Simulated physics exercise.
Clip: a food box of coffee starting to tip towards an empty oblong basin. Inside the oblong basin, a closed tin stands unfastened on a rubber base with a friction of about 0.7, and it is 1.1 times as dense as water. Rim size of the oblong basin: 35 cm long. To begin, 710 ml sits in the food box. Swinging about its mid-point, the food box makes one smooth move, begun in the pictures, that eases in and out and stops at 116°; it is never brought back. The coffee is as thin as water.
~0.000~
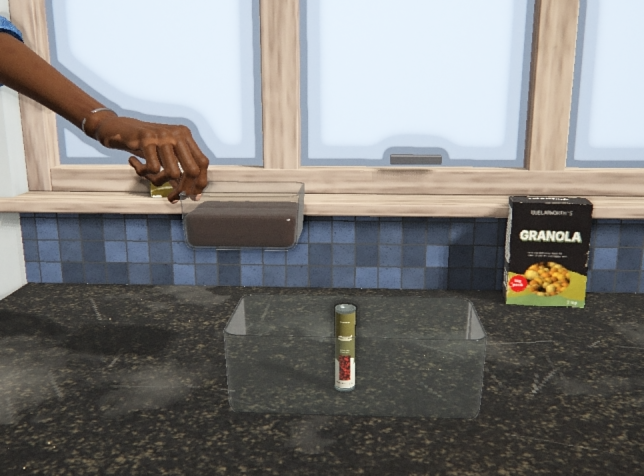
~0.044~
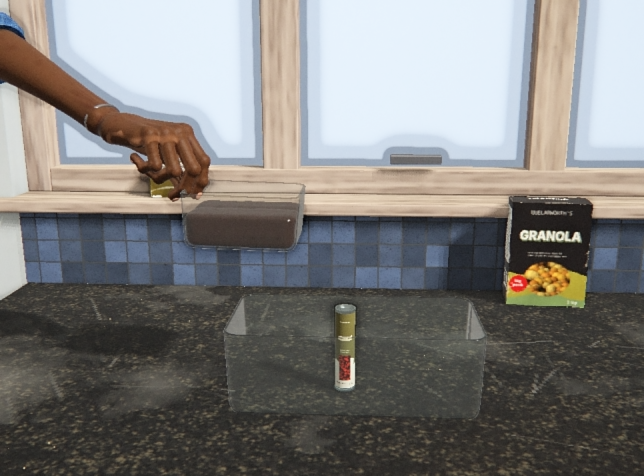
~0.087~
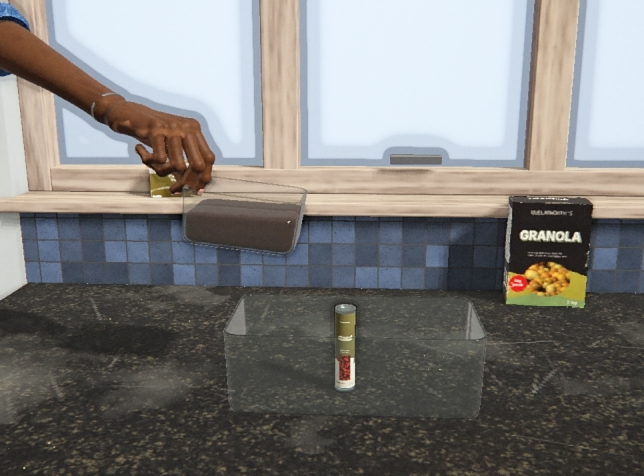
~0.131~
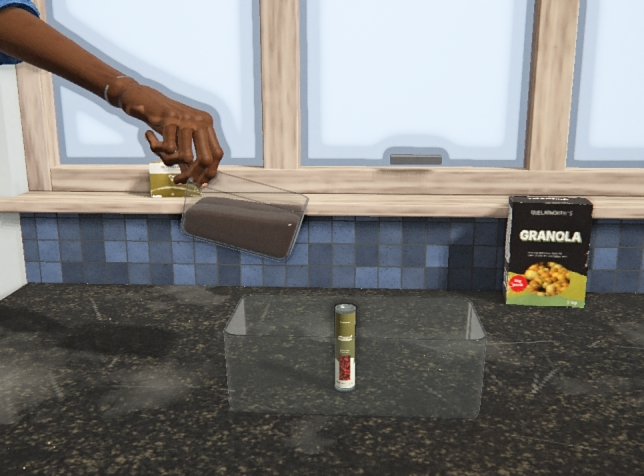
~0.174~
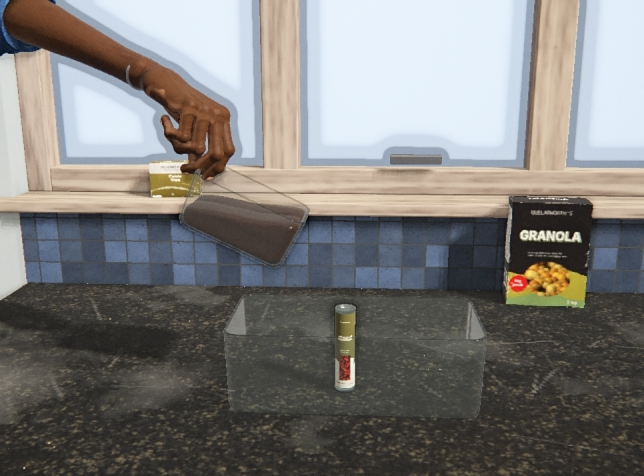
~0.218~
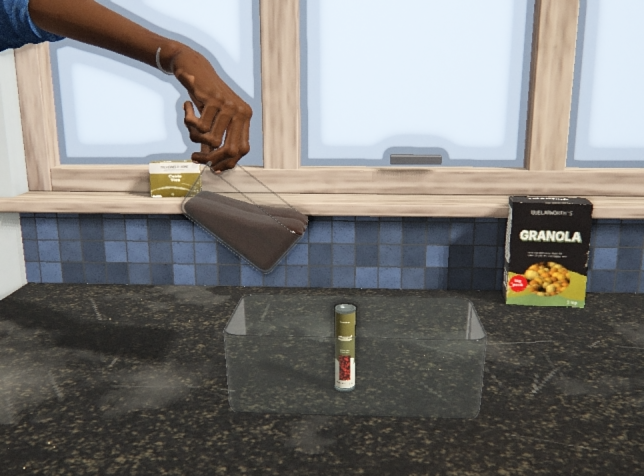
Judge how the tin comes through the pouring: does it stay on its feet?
It won't make it through.
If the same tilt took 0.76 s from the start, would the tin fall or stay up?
Then the tin does not tip.
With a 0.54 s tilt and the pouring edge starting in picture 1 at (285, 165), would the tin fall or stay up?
Then it tips over.
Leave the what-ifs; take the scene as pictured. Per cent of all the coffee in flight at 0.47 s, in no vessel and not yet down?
Some 40 % is the figure.
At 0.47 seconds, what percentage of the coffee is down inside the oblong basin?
Near 50 in a hundred.
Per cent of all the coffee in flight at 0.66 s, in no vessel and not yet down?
About 3 per cent.
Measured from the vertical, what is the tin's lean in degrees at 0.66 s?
Lean: Around 10° from upright.
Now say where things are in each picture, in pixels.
In the first picture, tilt 0°; pouring edge (301, 191); surface from (193, 208) to (299, 209); the oblong basin's rim runs from (234, 314) to (478, 319); the tin's top is at (345, 312).
In the second picture, tilt 2°; pouring edge (302, 192); surface from (194, 207) to (300, 210).
In the third picture, tilt 7°; pouring edge (304, 197); surface from (194, 206) to (300, 212).
In the fourth picture, tilt 15°; pouring edge (305, 206); surface from (194, 204) to (301, 214).
In the fifth picture, tilt 26°; pouring edge (306, 217); surface from (193, 202) to (303, 217).
In the sixth picture, tilt 38°; pouring edge (304, 230); surface from (192, 196) to (302, 220); 1 per cent is over the edge.
By 0.47 s the tilt is 109° and 9 per cent is still to pour; the tin stands where it began.
By 0.66 s the tilt is 116° and 1 per cent is still to pour; the tin leans 9°.
By 0.85 s the tilt is 116° and 0 per cent is still to pour; the tin leans 46°.
By 1.06 s the tilt is 116° and 0 per cent is still to pour; the tin lies on its side.
At rest the tin lies on its side.
